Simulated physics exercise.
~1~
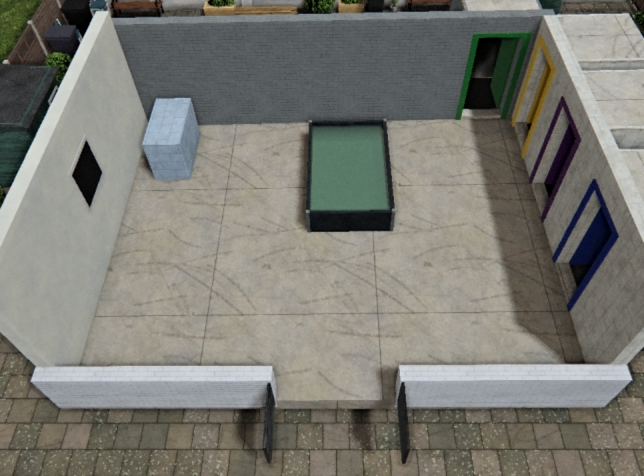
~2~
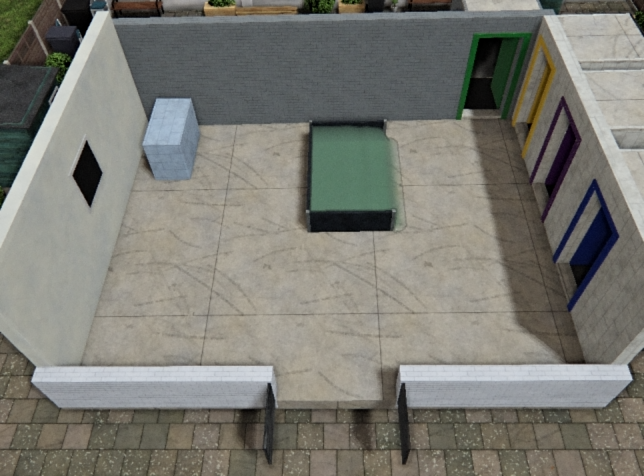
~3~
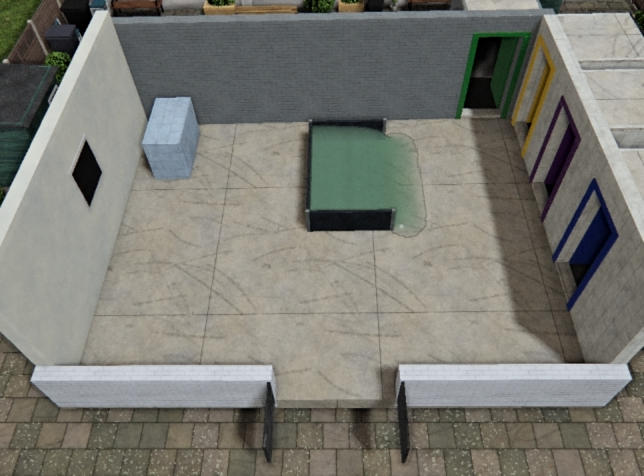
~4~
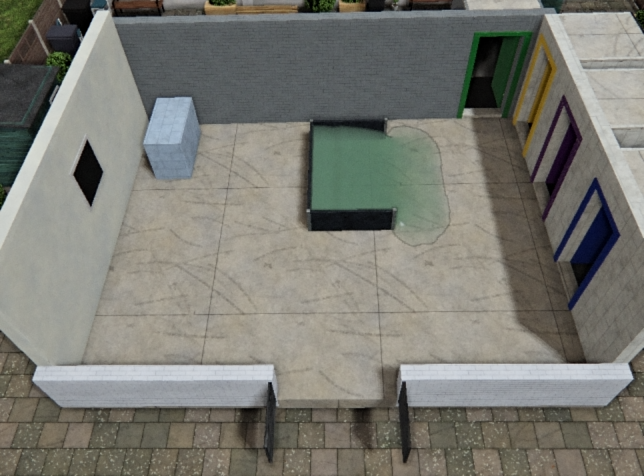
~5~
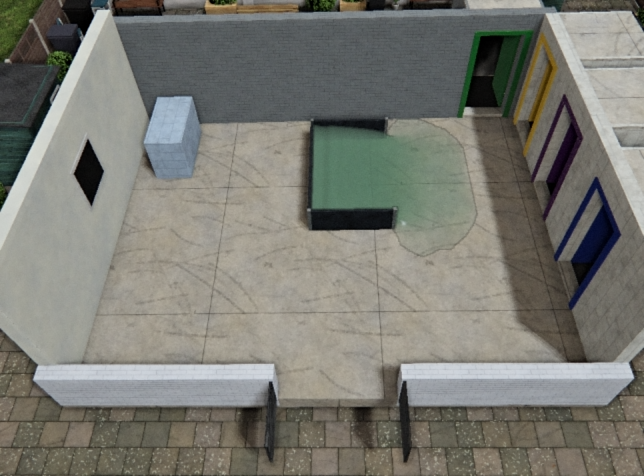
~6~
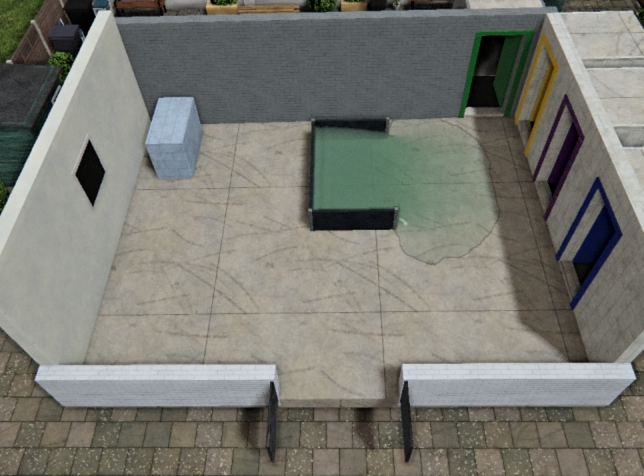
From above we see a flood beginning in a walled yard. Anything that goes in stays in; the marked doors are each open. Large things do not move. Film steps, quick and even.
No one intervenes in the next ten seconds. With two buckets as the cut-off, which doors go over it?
Door by door: The green door goes over two buckets; the yellow door goes over two buckets; the blue door goes over two buckets; the purple door goes over two buckets.
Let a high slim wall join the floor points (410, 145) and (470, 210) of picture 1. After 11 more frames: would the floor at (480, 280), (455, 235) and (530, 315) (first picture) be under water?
Results in order: Swamped / swamped / swamped.
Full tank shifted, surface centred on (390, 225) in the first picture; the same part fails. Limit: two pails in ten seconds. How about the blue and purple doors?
The blue door tops the threshold, and the purple door tops the threshold.
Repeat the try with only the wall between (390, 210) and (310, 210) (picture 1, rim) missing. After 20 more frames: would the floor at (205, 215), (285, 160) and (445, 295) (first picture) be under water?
Result, in sequence: Spared by the spill, spared by the spill, sodden.
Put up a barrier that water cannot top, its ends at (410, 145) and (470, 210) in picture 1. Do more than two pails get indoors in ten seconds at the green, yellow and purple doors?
Result: Green door remains below; yellow door remains below; purple door remains below.
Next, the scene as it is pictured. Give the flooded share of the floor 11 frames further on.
It works out to about 30 in a hundred.
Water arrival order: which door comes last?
That would be the blue one.
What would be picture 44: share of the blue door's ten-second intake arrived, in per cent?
It comes to around 95 percent of the ten-second total.
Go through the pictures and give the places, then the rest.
The first picture shows still water in the water tank at (349, 166).
In the second picture, water pours out at (387, 176) and has run to (390, 140).
In the third picture, water pours out at (386, 177) and has run to (411, 233).
In the fourth picture, water pours out at (387, 177) and has run to (434, 235).
In the fifth picture, the front is at (457, 236), out from the gap at (388, 176).
In the sixth picture, the front is at (493, 218), out from the gap at (389, 177).
A moment on, water covers 25 % of the floor; the green door wet at the sill, nothing in, the yellow door wet at the sill, nothing in, the blue door not reached, the purple door under two buckets in.
Next, water covers 30 % of the floor; the green door wet at the sill, nothing in, the yellow door under two buckets in, the blue door under two buckets in, the purple door far over two buckets in.
Then, water covers 30 % of the floor; the green door over two buckets in, the yellow door over two buckets in, the blue door over two buckets in, the purple door far over two buckets in.
Later, water covers 45 % of the floor; the green door over two buckets in, the yellow door over two buckets in, the blue door over two buckets in, the purple door far over two buckets in.
In the end, water covers 60 % of the floor; the green door over two buckets in, the yellow door over two buckets in, the blue door over two buckets in, the purple door far over two buckets in.
